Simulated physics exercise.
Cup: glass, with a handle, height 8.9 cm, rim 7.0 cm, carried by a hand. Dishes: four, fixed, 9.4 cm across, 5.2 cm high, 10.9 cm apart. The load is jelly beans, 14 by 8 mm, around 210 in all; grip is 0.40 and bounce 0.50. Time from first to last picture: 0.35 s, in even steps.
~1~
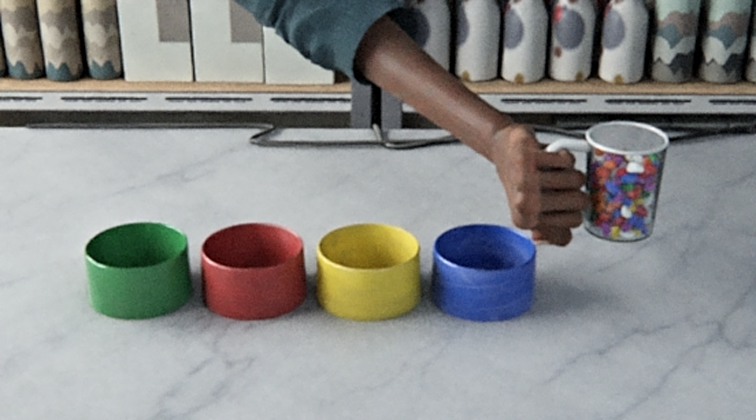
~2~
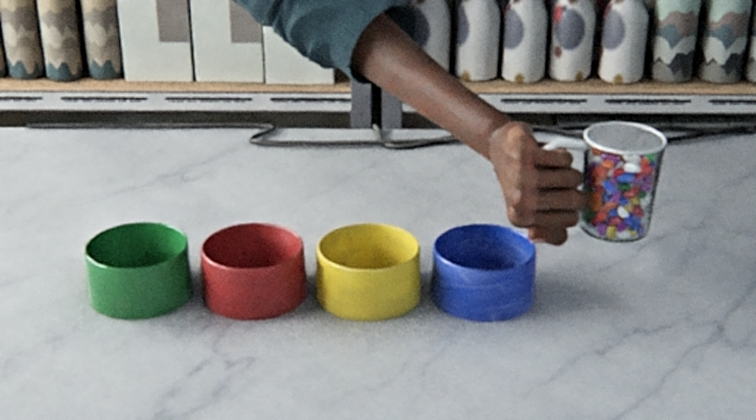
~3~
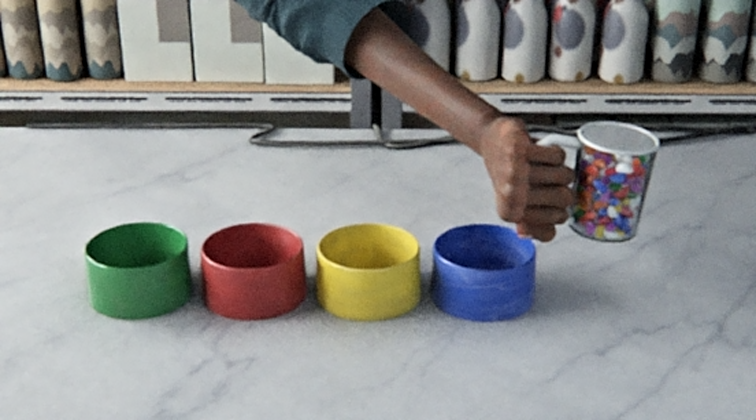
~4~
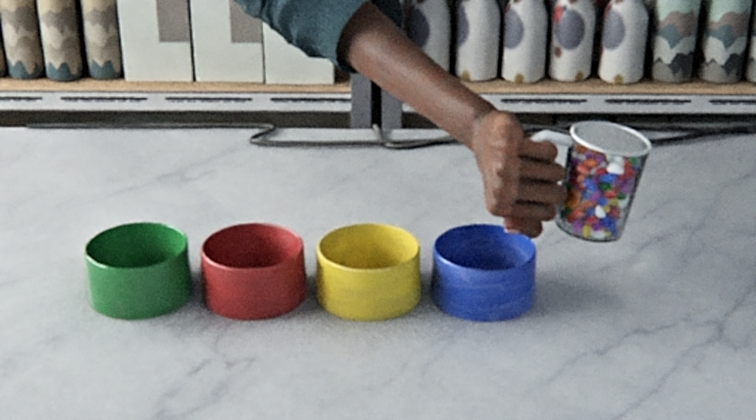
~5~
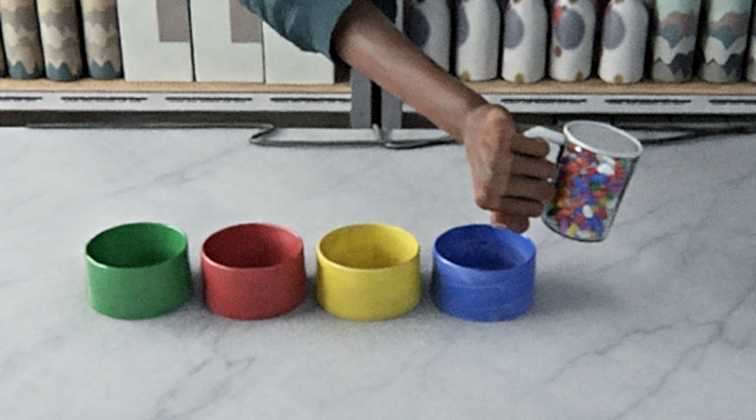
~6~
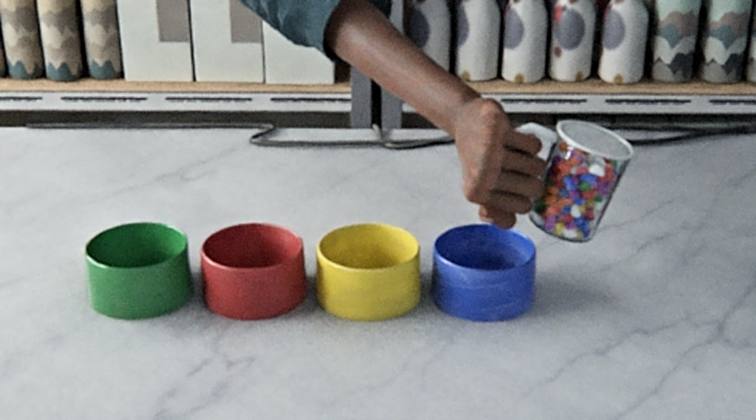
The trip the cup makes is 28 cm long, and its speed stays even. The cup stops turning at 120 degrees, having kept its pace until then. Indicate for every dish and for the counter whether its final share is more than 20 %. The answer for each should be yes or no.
Red - no, blue - no, green - no, yellow - yes, counter - no.
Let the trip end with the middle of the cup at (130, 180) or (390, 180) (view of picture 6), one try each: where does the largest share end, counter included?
Yellow, then blue.
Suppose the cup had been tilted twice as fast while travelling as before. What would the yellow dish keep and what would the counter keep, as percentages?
Yellow 0, counter 10.
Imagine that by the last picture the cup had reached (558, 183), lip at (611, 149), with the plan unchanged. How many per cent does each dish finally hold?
Then red 0, blue 0, green 0, and yellow 100.
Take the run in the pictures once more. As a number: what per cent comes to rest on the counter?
The figure is about 5 percent.
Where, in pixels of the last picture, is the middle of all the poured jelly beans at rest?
About (372, 273).
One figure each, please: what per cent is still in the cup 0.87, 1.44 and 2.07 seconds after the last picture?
Series: 100 / 95 / 10 per cent.
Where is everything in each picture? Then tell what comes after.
In the first frame, cup at (623, 183), tilt 0 degrees, lip at (666, 138), moved 0.0 cm; middle of the pieces at (620, 195); blue dish at (485, 247); yellow dish at (368, 247); red dish at (252, 246); green dish at (137, 245).
In the second frame, cup at (619, 183), tilt 1 degrees, lip at (664, 139), moved 0.3 cm; middle of the pieces at (617, 195).
In the third frame, cup at (610, 183), tilt 5 degrees, lip at (657, 141), moved 1.1 cm; middle of the pieces at (606, 195).
In the fourth frame, cup at (599, 183), tilt 8 degrees, lip at (649, 144), moved 2.1 cm; middle of the pieces at (595, 195).
In the fifth frame, cup at (589, 183), tilt 12 degrees, lip at (640, 147), moved 3.1 cm; middle of the pieces at (583, 195).
In the sixth frame, cup at (578, 183), tilt 16 degrees, lip at (632, 150), moved 4.1 cm; middle of the pieces at (571, 194); blue dish at (485, 247); yellow dish at (368, 247); red dish at (252, 246); green dish at (137, 245).
Then, 0.87 s after the last picture, tilt 65 degrees; cup holds 100 %.
Then, 1.44 s after the last picture, tilt 96 degrees; cup holds 95 %.
Then, 2.07 s after the last picture, tilt 120 degrees; cup holds 10 %, blue 5 %, yellow 80 %.
In the end, red 0 %, blue 5 %, green 0 %, yellow 95 %, counter 5 %.
